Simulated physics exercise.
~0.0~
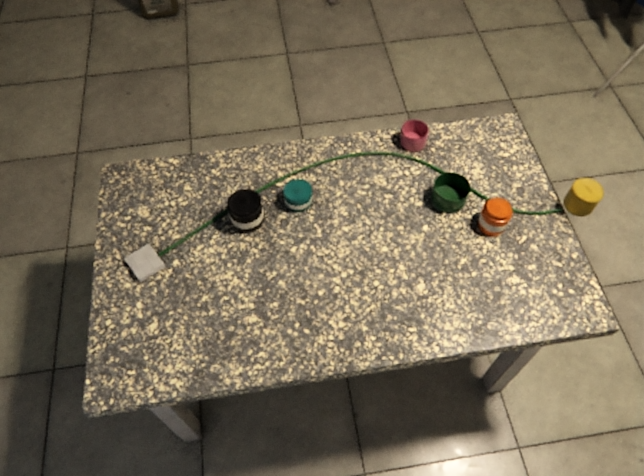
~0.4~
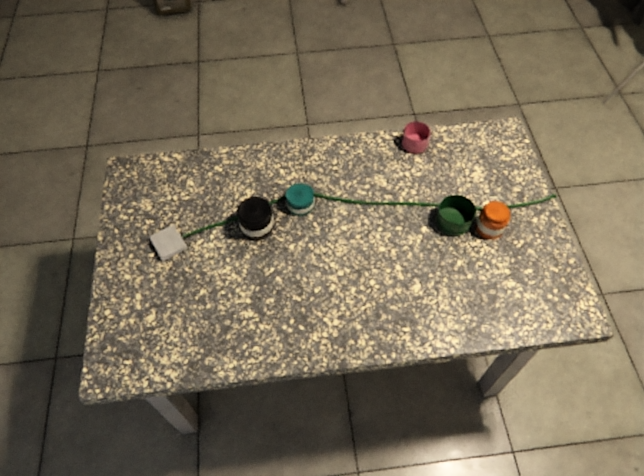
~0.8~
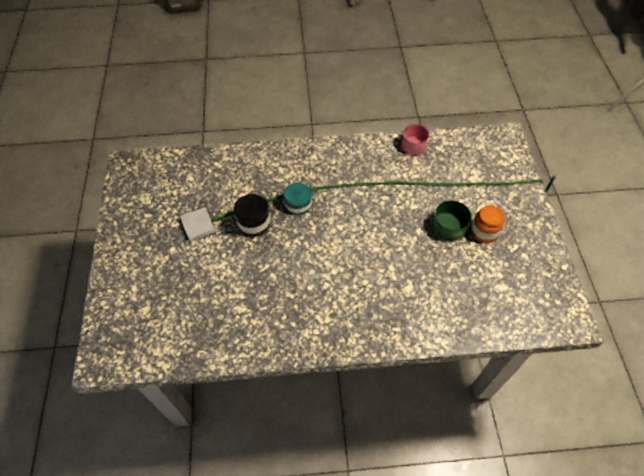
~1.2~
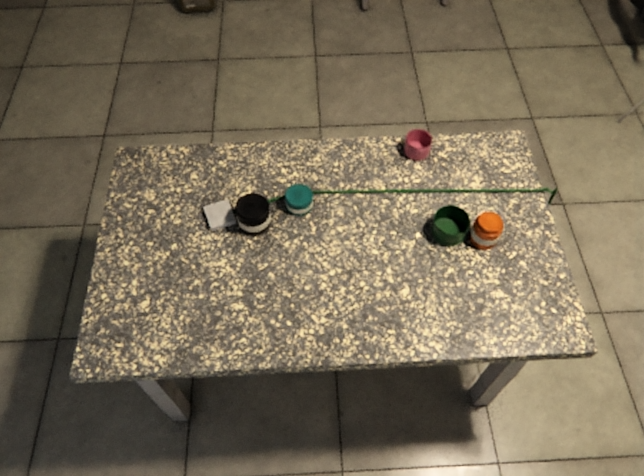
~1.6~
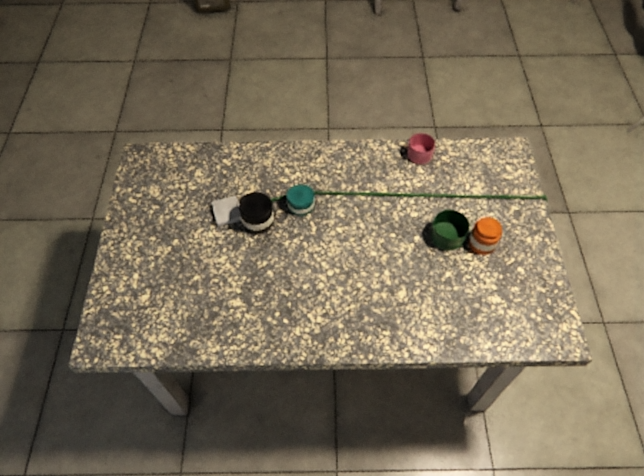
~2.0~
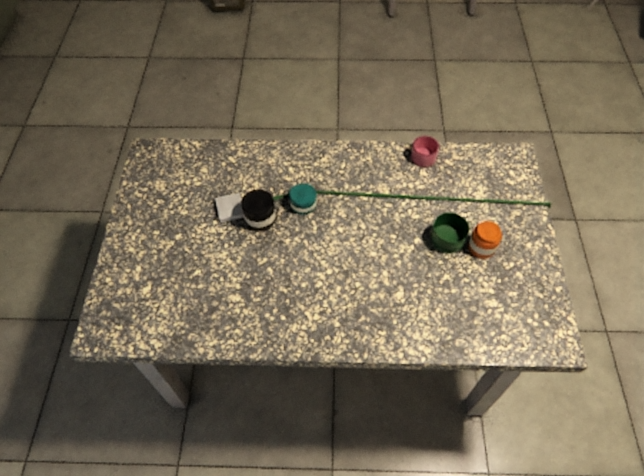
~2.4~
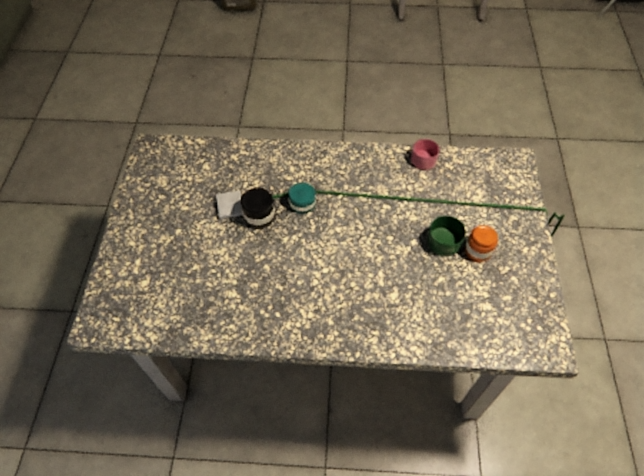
Yellow speaker dropping off a speckled table's right edge, its green cable dragging a white phone toward the black canister, where it stops.
